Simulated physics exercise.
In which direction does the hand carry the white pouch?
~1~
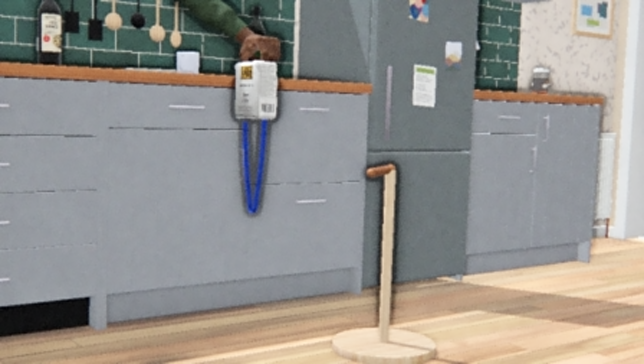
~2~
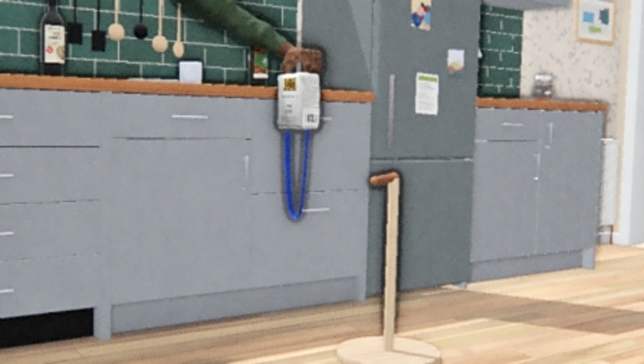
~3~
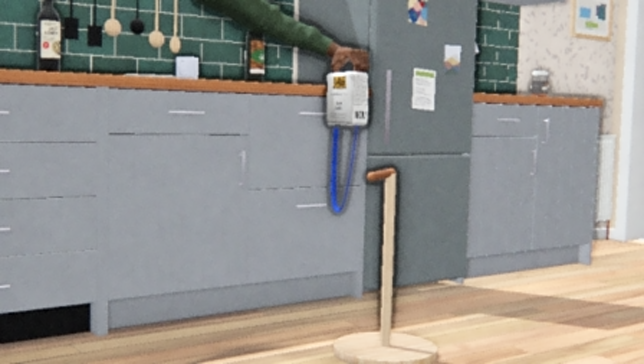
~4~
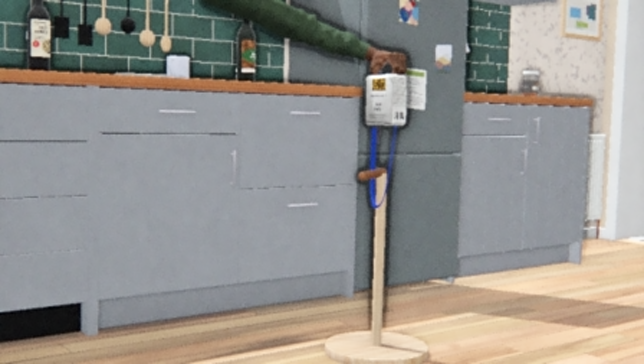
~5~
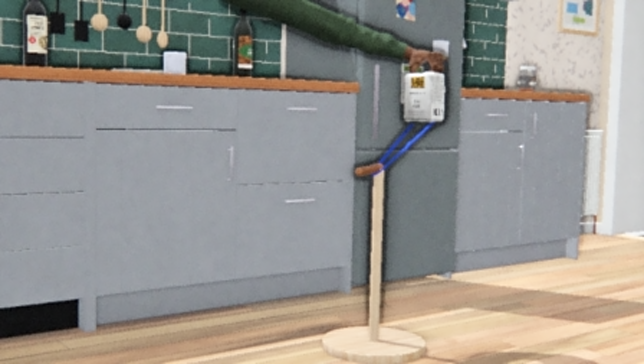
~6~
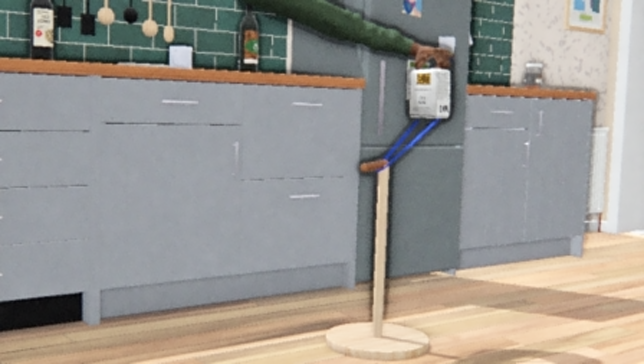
The hand carries the white pouch to the right, past the hooked post.
